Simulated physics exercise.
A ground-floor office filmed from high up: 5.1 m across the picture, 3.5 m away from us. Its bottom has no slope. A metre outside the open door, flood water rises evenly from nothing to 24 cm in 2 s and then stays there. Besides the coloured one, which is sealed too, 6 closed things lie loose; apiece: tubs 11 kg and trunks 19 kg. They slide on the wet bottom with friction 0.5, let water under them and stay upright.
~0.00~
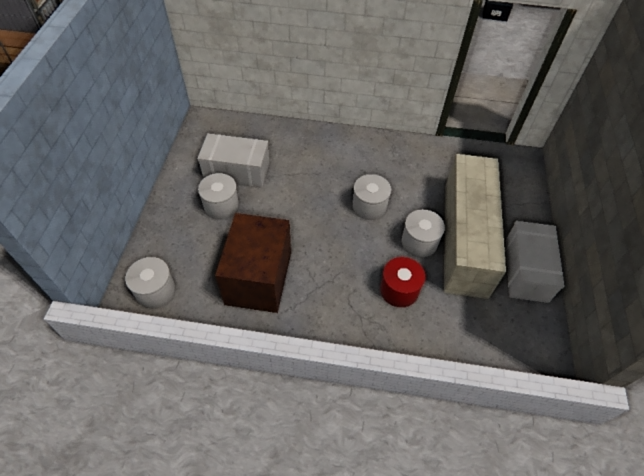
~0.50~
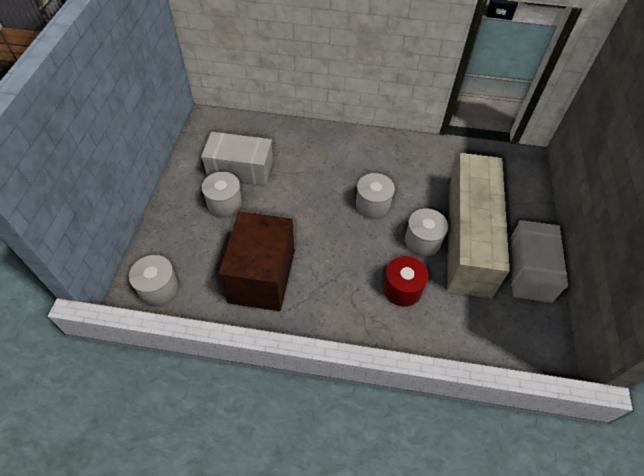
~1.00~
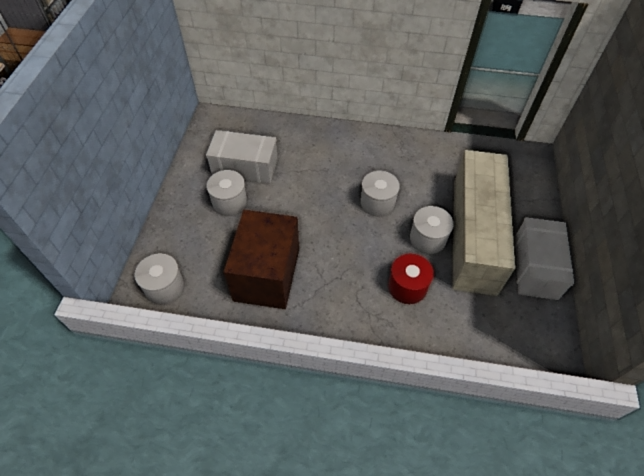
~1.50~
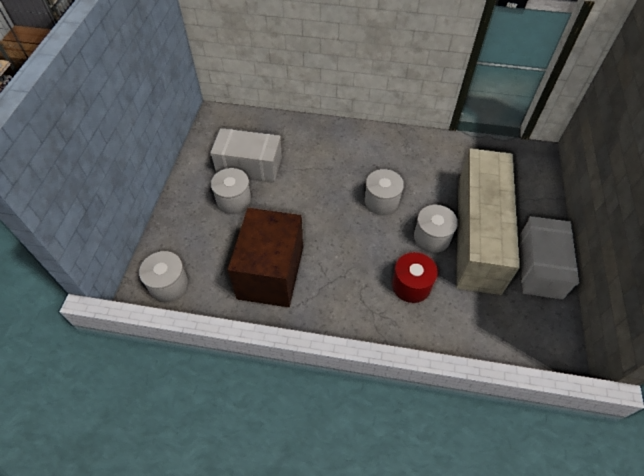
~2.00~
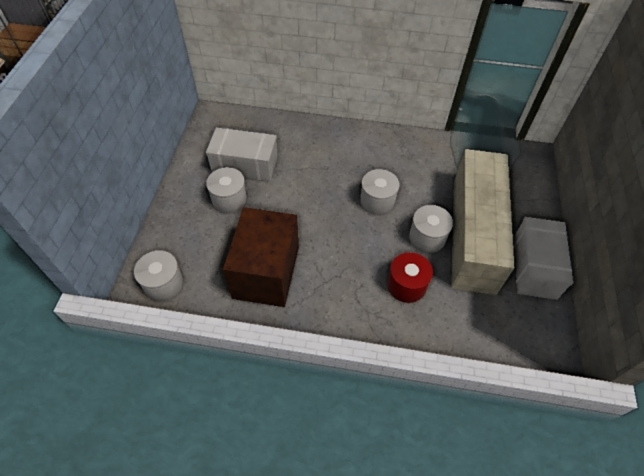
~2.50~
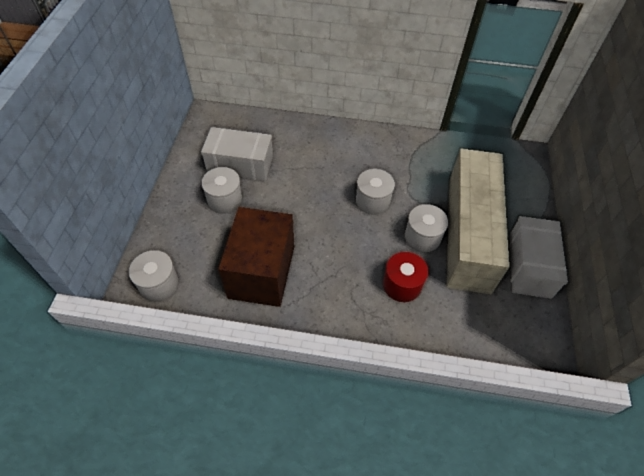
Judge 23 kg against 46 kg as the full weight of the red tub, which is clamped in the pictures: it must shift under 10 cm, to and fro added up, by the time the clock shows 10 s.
I expect that the smaller load will do.
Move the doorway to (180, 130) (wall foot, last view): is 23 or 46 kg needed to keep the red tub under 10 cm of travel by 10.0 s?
Then the lower weight is enough.
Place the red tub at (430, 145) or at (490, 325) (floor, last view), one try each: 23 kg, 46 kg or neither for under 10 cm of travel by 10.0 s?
In turn: The smaller is enough; only the larger holds.
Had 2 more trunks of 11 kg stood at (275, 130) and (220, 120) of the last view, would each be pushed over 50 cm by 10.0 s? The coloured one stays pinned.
In turn: Under, under.
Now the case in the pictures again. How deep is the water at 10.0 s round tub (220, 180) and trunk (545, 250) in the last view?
Roughly 8 and 10 cm.
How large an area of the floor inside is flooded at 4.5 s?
Some 10.0 m2.
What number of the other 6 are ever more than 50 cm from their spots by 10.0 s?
3 of them.
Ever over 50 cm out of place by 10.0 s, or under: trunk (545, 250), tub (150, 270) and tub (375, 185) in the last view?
In that order: Over, past it, past it.
After 3.5 s the red tub would be 0 cm from its start with 23 kg and 0 cm from its start with 46 kg; 0 cm of water round it then.
After 4.5 s the red tub would be 0 cm from its start with 23 kg and 0 cm from its start with 46 kg; 1 cm of water round it then.
After 7.0 s the red tub would be 1 cm from its start with 23 kg and 0 cm from its start with 46 kg; 6 cm of water round it then.
After 10.0 s the red tub would be 1 cm from its start with 23 kg and 0 cm from its start with 46 kg; 8 cm of water round it then.
